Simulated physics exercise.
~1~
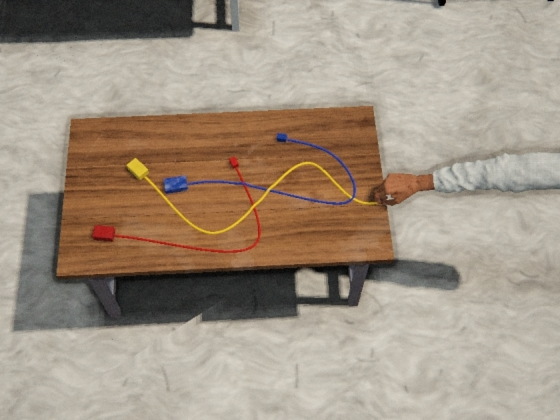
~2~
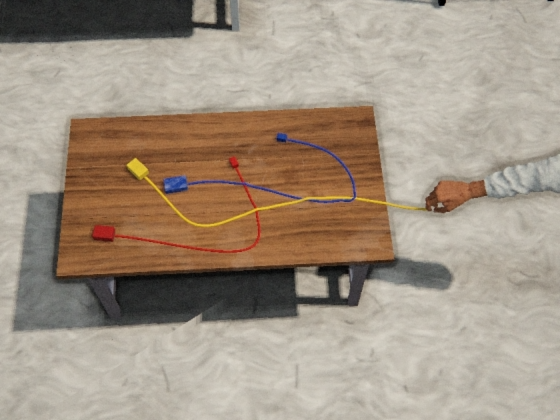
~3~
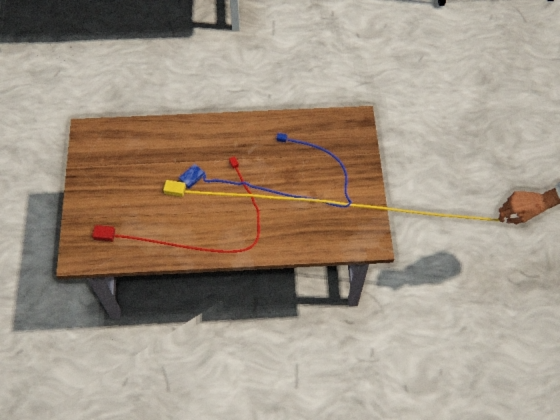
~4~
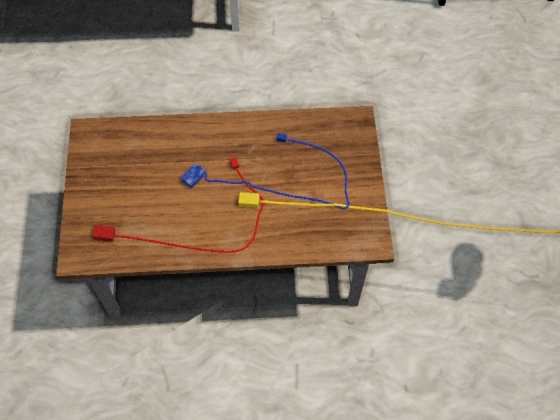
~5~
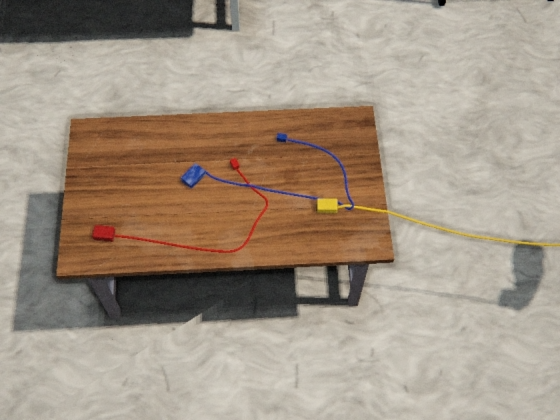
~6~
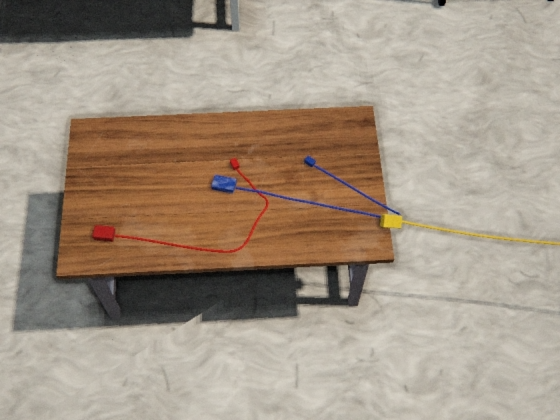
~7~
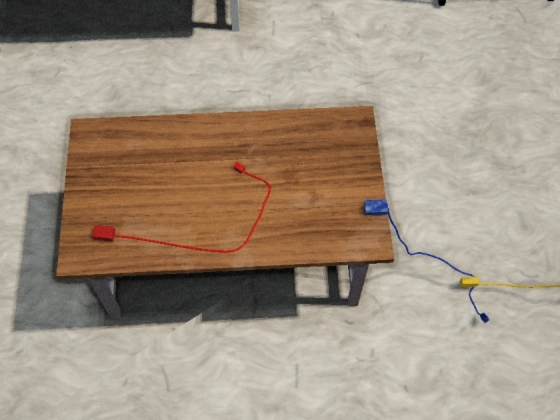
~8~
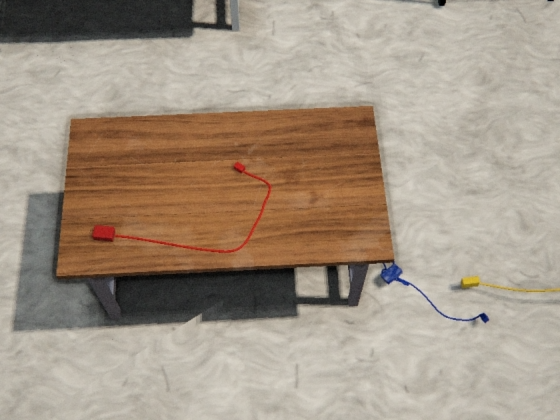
Hand pulling a yellow cable rightwards off a wooden table, dragging the blue cable onto the floor while the red one stays.
